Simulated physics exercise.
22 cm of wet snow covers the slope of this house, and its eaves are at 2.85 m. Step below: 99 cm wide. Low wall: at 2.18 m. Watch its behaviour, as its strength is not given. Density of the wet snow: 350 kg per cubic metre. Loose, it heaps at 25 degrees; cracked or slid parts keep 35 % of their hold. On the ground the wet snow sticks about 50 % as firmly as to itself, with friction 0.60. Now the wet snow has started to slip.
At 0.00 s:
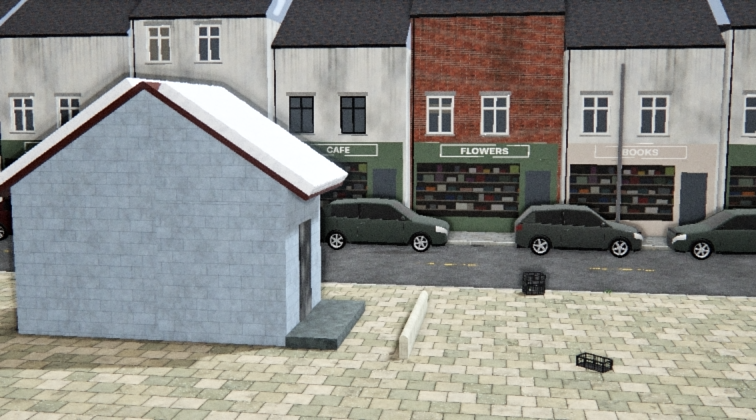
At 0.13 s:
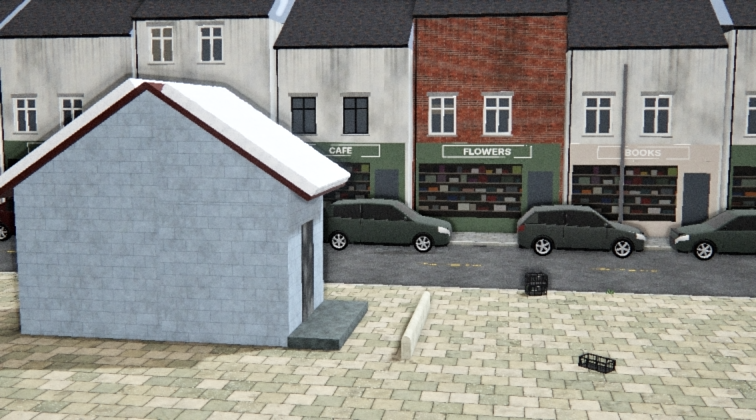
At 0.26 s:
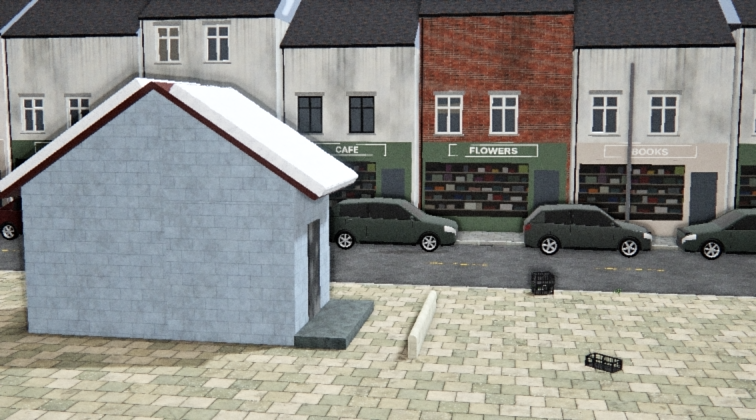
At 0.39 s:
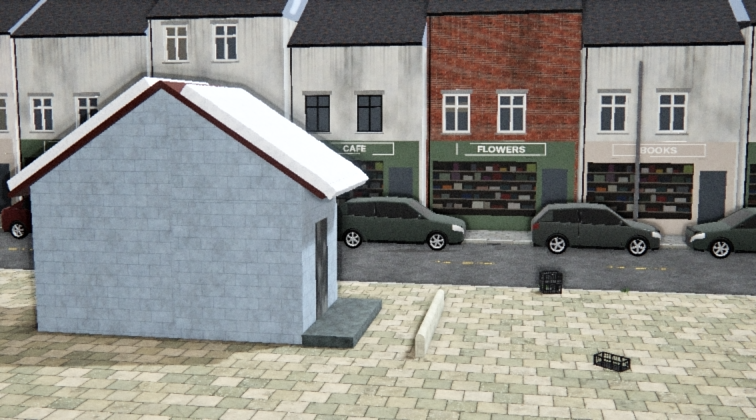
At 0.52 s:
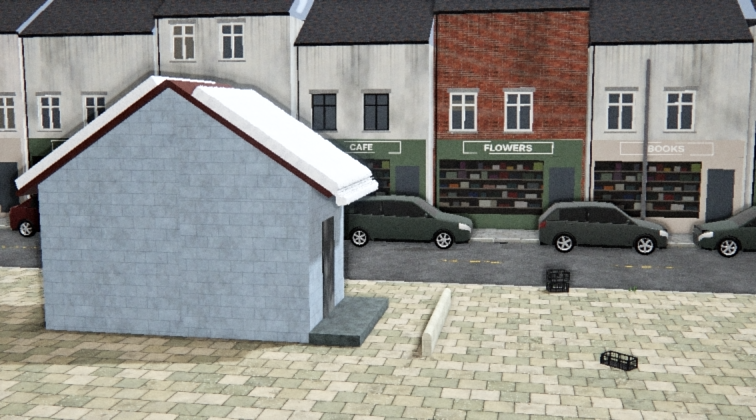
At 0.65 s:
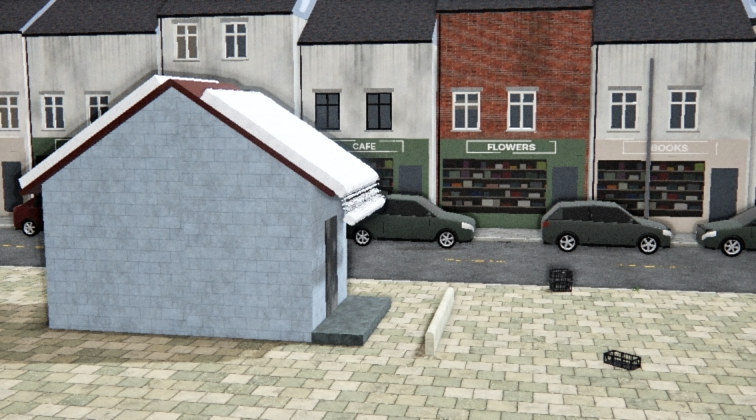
The clip opens on a pale blue block building with a thick white layer on its roof, facing parked cars and a row of shops. The white layer creeps slowly down the right slope, edging past the eaves, then cracks and sags in ragged folds over the roof's edge.
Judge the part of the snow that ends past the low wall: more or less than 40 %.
You should expect a figure not reaching 40 per cent.
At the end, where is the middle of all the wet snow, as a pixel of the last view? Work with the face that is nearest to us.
I'd place it around (411, 338).
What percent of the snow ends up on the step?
It comes to roughly 3 %.
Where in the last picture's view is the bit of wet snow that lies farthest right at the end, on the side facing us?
Near (569, 356).
After 1.08 s, 82 % is still on the roof and 0 % is past the low wall.
After 1.59 s, 51 % is still on the roof and 0 % is past the low wall.
After 2.09 s, 4 % is still on the roof and 0 % is past the low wall.
After 2.60 s, none is still on the roof and 17 % is past the low wall.
After 3.40 s, none is still on the roof and 17 % is past the low wall.
